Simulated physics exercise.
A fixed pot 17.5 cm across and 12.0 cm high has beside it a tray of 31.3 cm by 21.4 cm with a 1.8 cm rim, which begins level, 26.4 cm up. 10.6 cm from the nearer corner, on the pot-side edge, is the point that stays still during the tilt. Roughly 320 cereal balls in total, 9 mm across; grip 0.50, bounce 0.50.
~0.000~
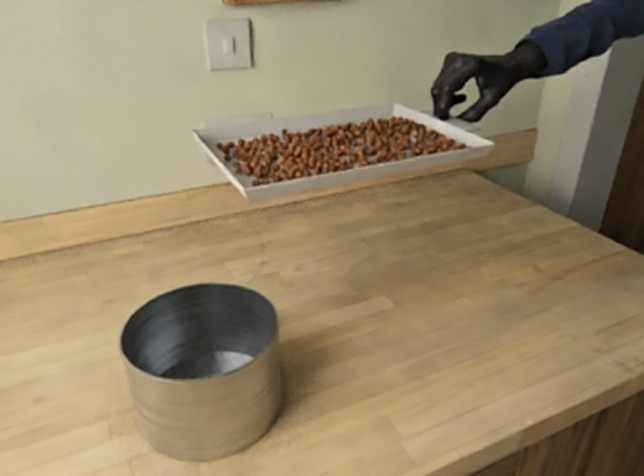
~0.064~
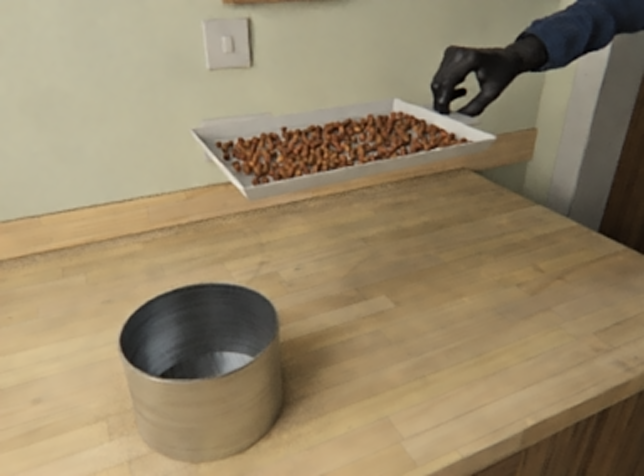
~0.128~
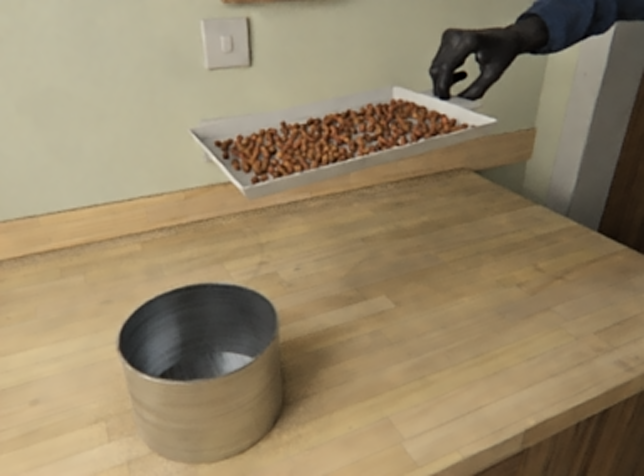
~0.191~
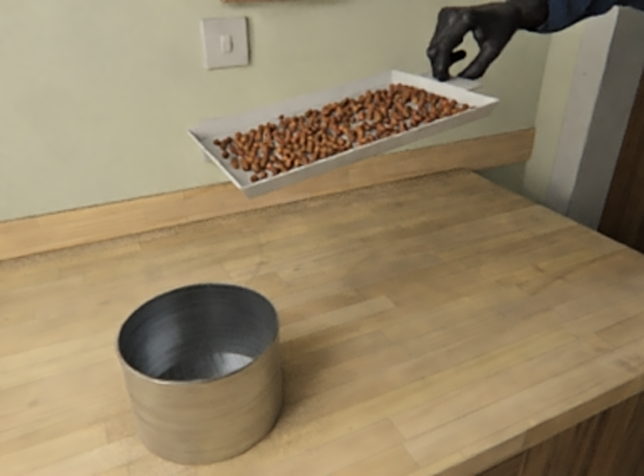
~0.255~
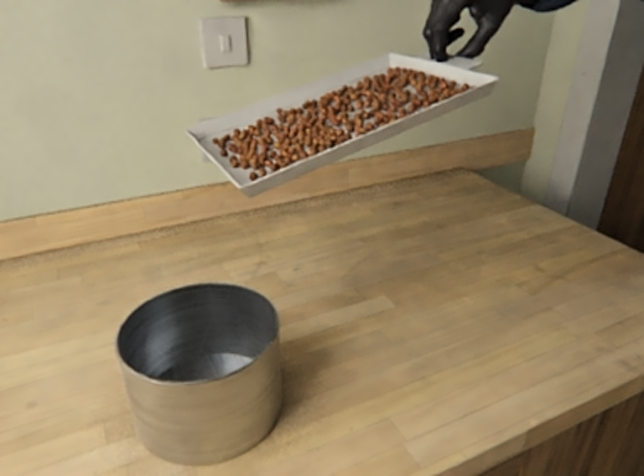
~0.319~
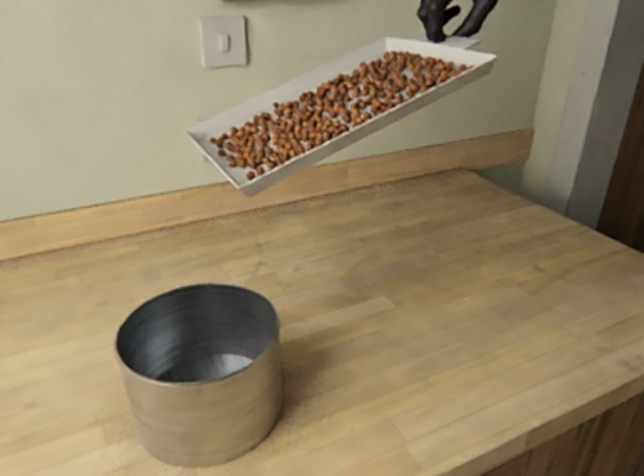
A black-gloved hand raises the right end of a white tray of brown pieces.
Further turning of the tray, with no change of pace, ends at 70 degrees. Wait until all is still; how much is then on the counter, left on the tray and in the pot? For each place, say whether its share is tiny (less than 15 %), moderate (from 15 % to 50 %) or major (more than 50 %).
Result: Counter: Moderate. Tray: Moderate. Pot: Moderate.
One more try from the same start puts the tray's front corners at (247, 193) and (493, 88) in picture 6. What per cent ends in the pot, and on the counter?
In the pot: 80 per cent; on the counter: 5 per cent.
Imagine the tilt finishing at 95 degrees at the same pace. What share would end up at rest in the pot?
I'd put it at close to 40 per cent.
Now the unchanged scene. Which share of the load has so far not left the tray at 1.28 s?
Roughly 50 percent of the load, I'd say.
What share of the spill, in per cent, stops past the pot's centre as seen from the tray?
Around 70 per cent, give or take.
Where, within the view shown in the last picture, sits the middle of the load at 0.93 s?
Load centre est.: (215, 150) px.
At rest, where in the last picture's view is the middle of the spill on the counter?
The spill's middle ends up near (152, 330).
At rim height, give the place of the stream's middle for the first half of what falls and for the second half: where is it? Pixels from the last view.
Early: About (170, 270); late: About (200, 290).
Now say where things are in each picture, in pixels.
Tray tilt 0 degrees, front corners at (249, 186) and (487, 143); middle of the pieces at (348, 147); pot at (201, 325), in the first picture.
Tray tilt 1 degrees, front corners at (248, 185) and (488, 137); middle of the pieces at (348, 144), in the second picture.
Tray tilt 5 degrees, front corners at (247, 184) and (489, 121), lowest corner left back; middle of the pieces at (348, 136), in the third picture.
Tray tilt 9 degrees, front corners at (246, 183) and (490, 100), lowest corner left back; middle of the pieces at (347, 126), in the fourth picture.
Tray tilt 13 degrees, front corners at (244, 182) and (490, 79), lowest corner left back; middle of the pieces at (345, 115), in the fifth picture.
Tray tilt 18 degrees, front corners at (243, 182) and (488, 57), lowest corner left back; middle of the pieces at (341, 105); pot at (199, 326). The tray's pace is about 70 degrees a second, in the sixth picture.
After 0.68 s, tilt 43 degrees; the tray holds 100 %, the pot 0 %.
After 0.93 s, tilt 60 degrees; the tray holds 85 %, the pot 0 %.
After 1.28 s, tilt 70 degrees; the tray holds 50 %, the pot 15 %.
At rest (2.3 s), counter 35 %, tray 40 %, pot 25 %.
